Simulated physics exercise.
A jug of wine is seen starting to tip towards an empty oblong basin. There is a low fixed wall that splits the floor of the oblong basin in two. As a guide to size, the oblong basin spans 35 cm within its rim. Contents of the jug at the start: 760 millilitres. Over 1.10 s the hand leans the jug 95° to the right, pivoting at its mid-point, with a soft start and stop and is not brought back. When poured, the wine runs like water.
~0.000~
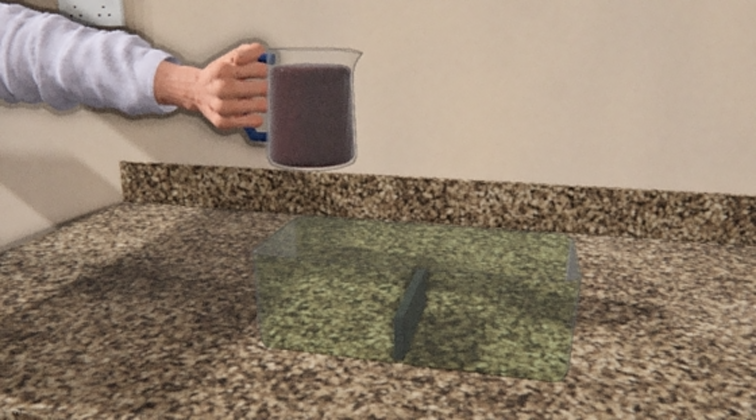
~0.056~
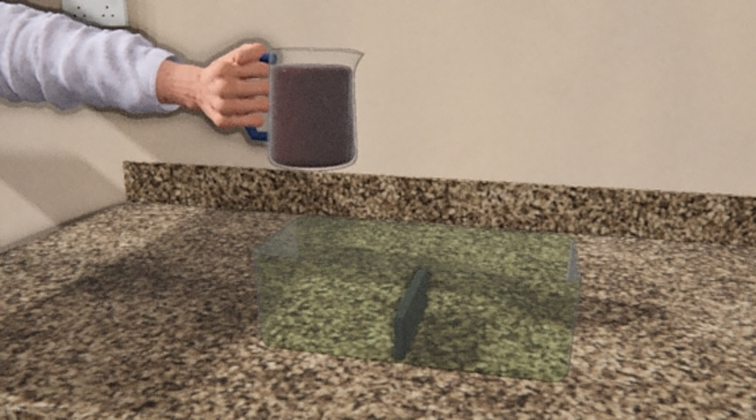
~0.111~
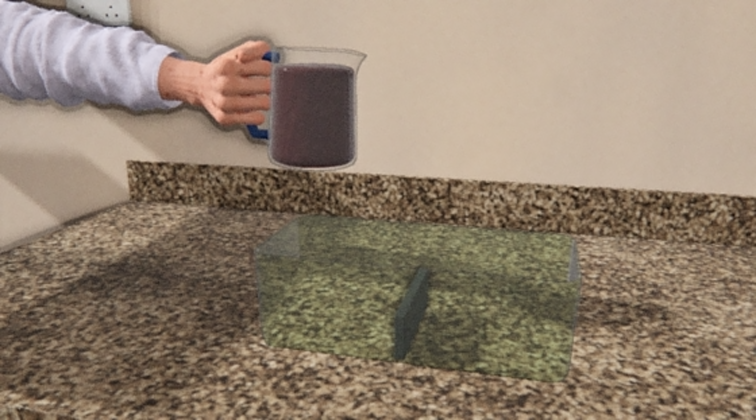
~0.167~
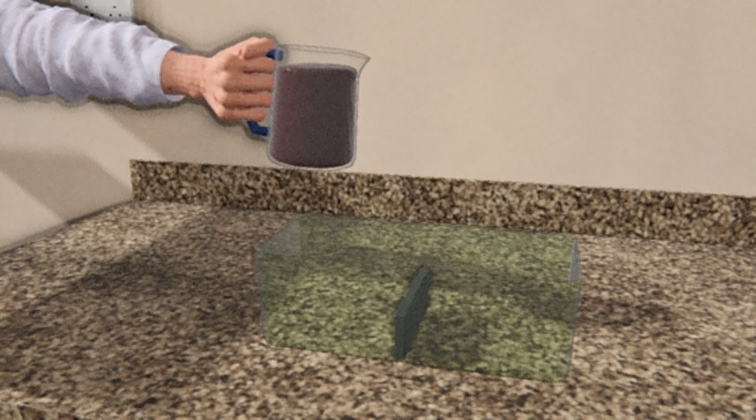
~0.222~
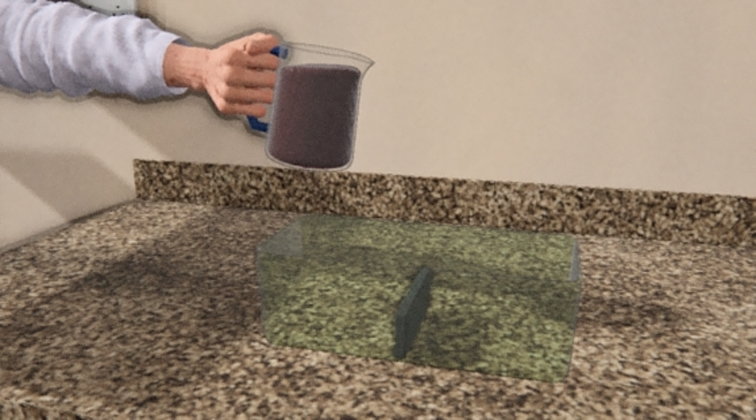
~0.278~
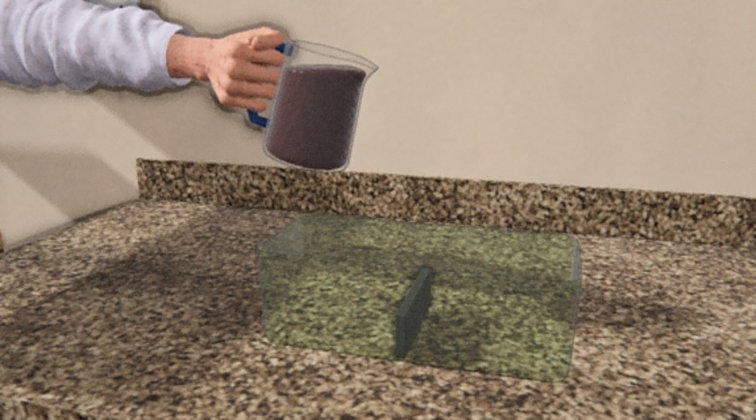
On a speckled stone countertop against a pale wall, a hand in a light sleeve holds a clear jug of dark liquid upright above a see-through, greenish oblong basin with a low divider inside. The hand slowly leans the jug slightly to the right, while the basin below stays still and empty.
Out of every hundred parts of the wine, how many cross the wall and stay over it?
About 90 in every hundred.
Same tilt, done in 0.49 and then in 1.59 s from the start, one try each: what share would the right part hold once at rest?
90 and 90 %.
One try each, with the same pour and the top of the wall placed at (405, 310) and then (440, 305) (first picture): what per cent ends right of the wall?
First try about 90 %, second try about 65 %.
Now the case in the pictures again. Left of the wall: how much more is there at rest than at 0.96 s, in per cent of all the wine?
Close to 7% of the whole.
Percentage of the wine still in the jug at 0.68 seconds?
Near 86 in a hundred.
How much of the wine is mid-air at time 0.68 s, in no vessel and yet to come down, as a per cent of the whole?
Around 12 percent.
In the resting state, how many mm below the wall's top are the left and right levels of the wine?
For the left, around 52 mm; for the right, around 28 mm.
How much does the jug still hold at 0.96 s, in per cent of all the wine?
About 48 percent.
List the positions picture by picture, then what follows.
Tilt 0°; pouring edge (362, 52); surface from (275, 66) to (352, 68); the oblong basin's rim runs from (275, 235) to (576, 258); the wall's top is at (412, 292), in the first picture.
Tilt 1°; pouring edge (364, 52); surface from (277, 66) to (352, 68), in the second picture.
Tilt 2°; pouring edge (367, 54); surface from (279, 67) to (355, 69), in the third picture.
Tilt 5°; pouring edge (370, 57); surface from (282, 67) to (358, 70), in the fourth picture.
Tilt 9°; pouring edge (374, 62); surface from (285, 68) to (362, 69), in the fifth picture.
Tilt 14°; pouring edge (378, 67); surface from (286, 78) to (368, 71), in the sixth picture.
Then, 0.68 s in, the tilt is 64° and 87 per cent is still to pour, 0 is left of the wall and 2 right of it.
Then, 0.96 s in, the tilt is 92° and 47 per cent is still to pour, 0 is left of the wall and 31 right of it.
Then, 1.27 s in, the tilt is 95° and 16 per cent is still to pour, 1 is left of the wall and 75 right of it.
Then, 1.60 s in, the tilt is 95° and 6 per cent is still to pour, 3 is left of the wall and 89 right of it.
Finally, 7 per cent lies left of the wall, 90 right of it and 1 outside.
